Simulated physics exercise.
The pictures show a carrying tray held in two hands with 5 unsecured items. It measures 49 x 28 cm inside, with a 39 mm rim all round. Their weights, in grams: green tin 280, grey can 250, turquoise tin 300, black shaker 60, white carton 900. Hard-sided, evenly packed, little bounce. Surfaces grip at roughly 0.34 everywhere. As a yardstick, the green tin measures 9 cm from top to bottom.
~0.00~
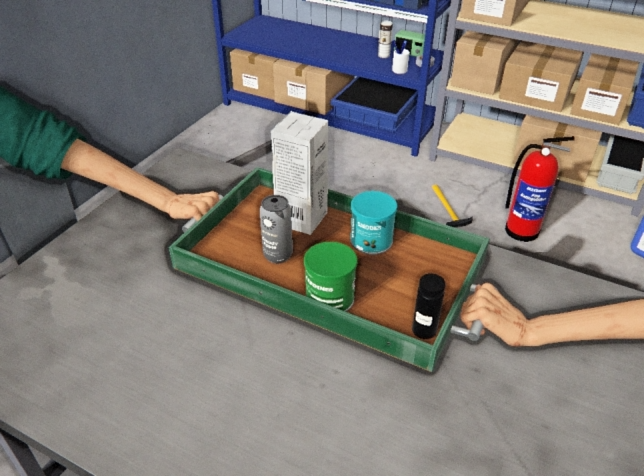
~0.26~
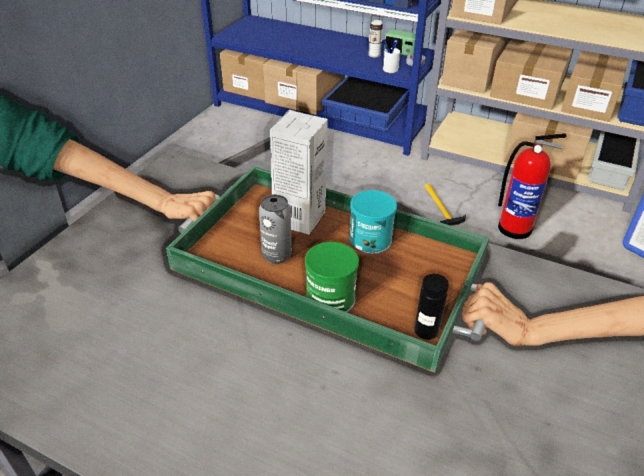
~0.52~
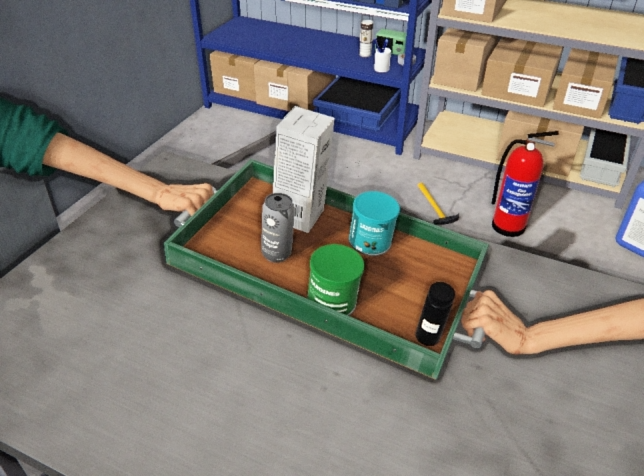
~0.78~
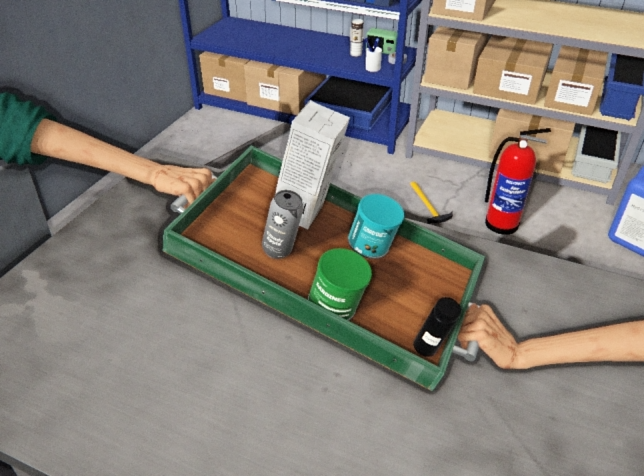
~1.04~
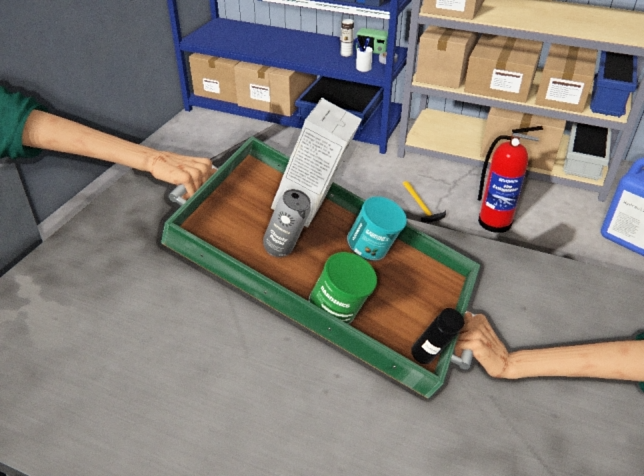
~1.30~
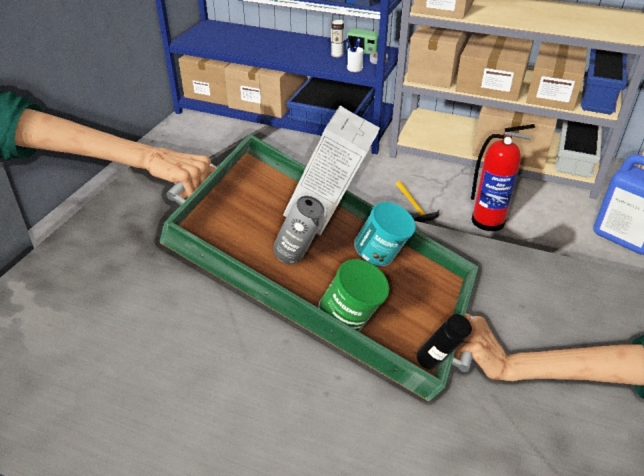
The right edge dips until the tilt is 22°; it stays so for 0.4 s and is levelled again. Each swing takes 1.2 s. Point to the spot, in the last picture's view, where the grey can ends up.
Look near (449, 267).
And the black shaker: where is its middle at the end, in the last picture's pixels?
Near (448, 304).
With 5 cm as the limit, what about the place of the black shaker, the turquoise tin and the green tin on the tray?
The black shaker holds its spot; the turquoise tin ends elsewhere; the green tin leaves its spot.
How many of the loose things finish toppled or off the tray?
1 of them.
Around 1.50 s, tray tilted 22°, right edge down; grey can shifted 6 cm near (321, 245); white carton shifted 9 cm; green tin shifted 6 cm.
Around 1.70 s, tray tilted 22°, right edge down; grey can shifted 13 cm near (355, 265); white carton tipped 12° against what carries it; turquoise tin shifted 12 cm.
Around 1.80 s, tray tilted 22°, right edge down; grey can shifted 17 cm near (377, 278); white carton tipped 40° against what carries it; turquoise tin shifted 16 cm.
Around 2.20 s, tray tilted 14°, right edge down; grey can shifted 28 cm near (440, 288); white carton tipped 46° against what carries it; turquoise tin shifted 16 cm.
Finally (3.4 s), on their side or leaning hard on the tray, white carton; not toppled but over 5 cm from the start, green tin, grey can and turquoise tin; the last one still in place (within 5 cm). In the last view, grey can near (449, 266).
